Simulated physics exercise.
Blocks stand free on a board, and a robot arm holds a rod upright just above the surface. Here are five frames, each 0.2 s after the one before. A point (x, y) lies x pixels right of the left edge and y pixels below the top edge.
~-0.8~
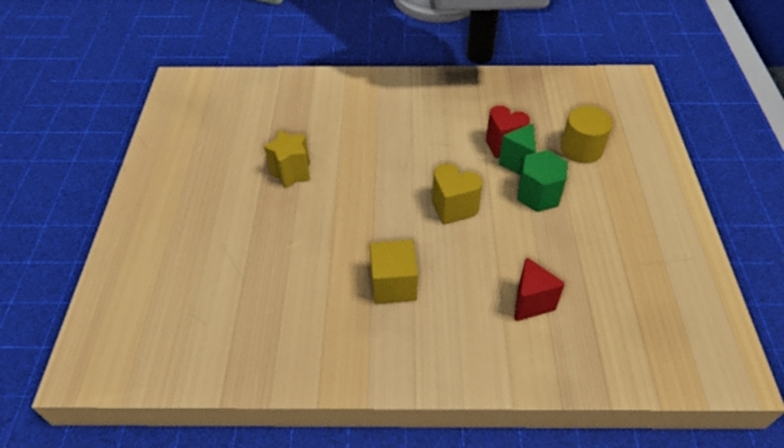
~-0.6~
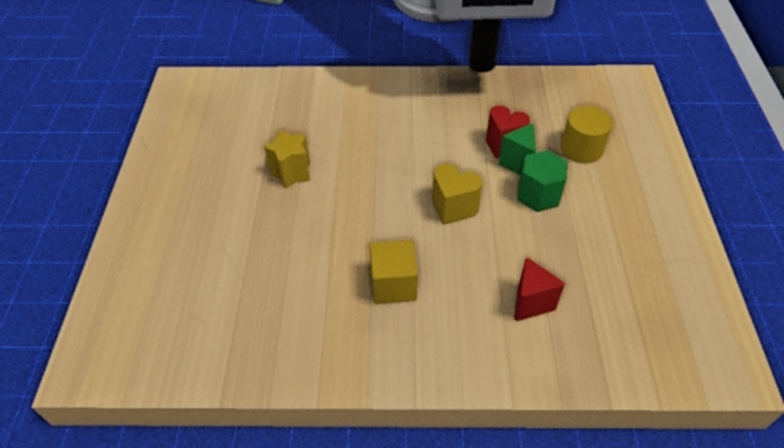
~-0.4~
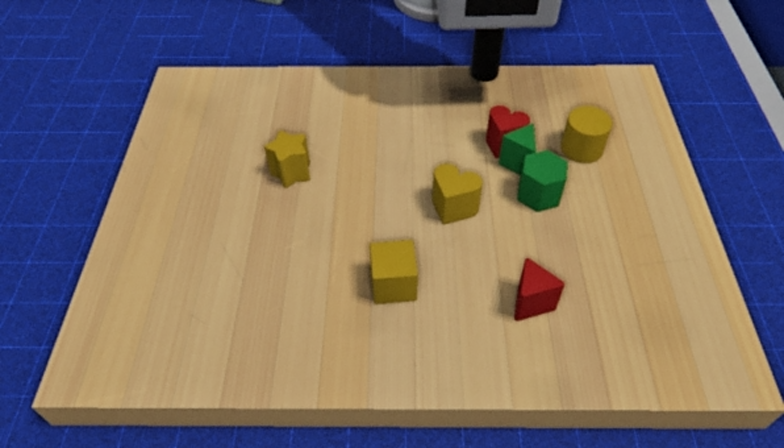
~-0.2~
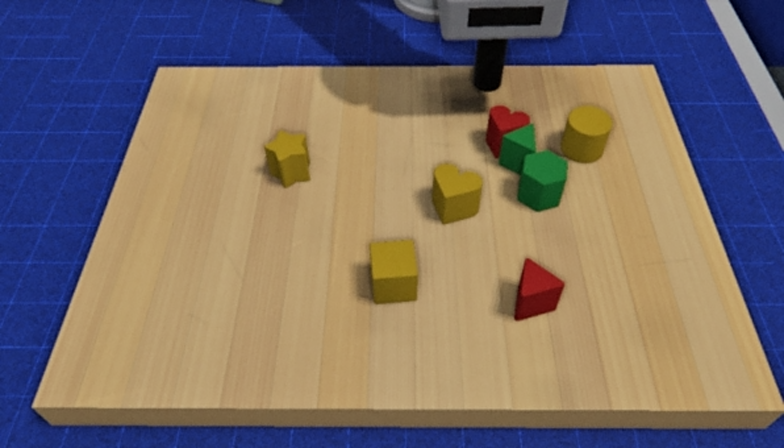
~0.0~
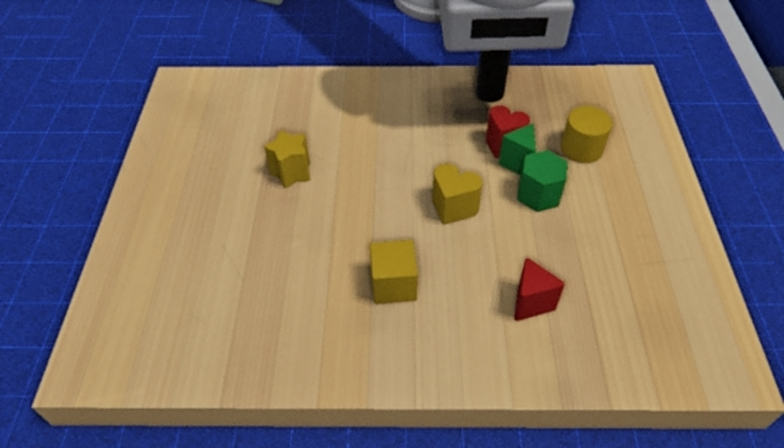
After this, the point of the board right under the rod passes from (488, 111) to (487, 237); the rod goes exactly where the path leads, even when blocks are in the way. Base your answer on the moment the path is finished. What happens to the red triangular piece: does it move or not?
That block stands still.
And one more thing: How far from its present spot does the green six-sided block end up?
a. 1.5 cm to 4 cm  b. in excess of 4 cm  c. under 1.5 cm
Correct choice: A.
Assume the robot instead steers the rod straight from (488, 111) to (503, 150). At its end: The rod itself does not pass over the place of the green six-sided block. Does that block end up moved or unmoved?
The block moves away from its spot.
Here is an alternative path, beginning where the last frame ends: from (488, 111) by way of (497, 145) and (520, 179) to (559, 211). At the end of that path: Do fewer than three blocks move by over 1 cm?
I believe not.
What follows on the original path. One third of the way, rod at (490, 132); red heart-shaped block at (518, 138), turned 40° anticlockwise; green triangular piece at (544, 149), turned 25° anticlockwise; green six-sided block at (558, 176), turned 25° clockwise.
Two thirds of the way, rod at (491, 175); red heart-shaped block at (523, 161); green triangular piece at (556, 149), turned 60° anticlockwise; green six-sided block at (562, 179), turned 30° clockwise.
At the end, rod at (490, 221); yellow heart-shaped block at (451, 187), turned 35° clockwise; red heart-shaped block at (523, 162), turned 125° anticlockwise; green triangular piece at (556, 149), turned 60° anticlockwise; red triangular piece still; green six-sided block at (562, 179), turned 30° clockwise.
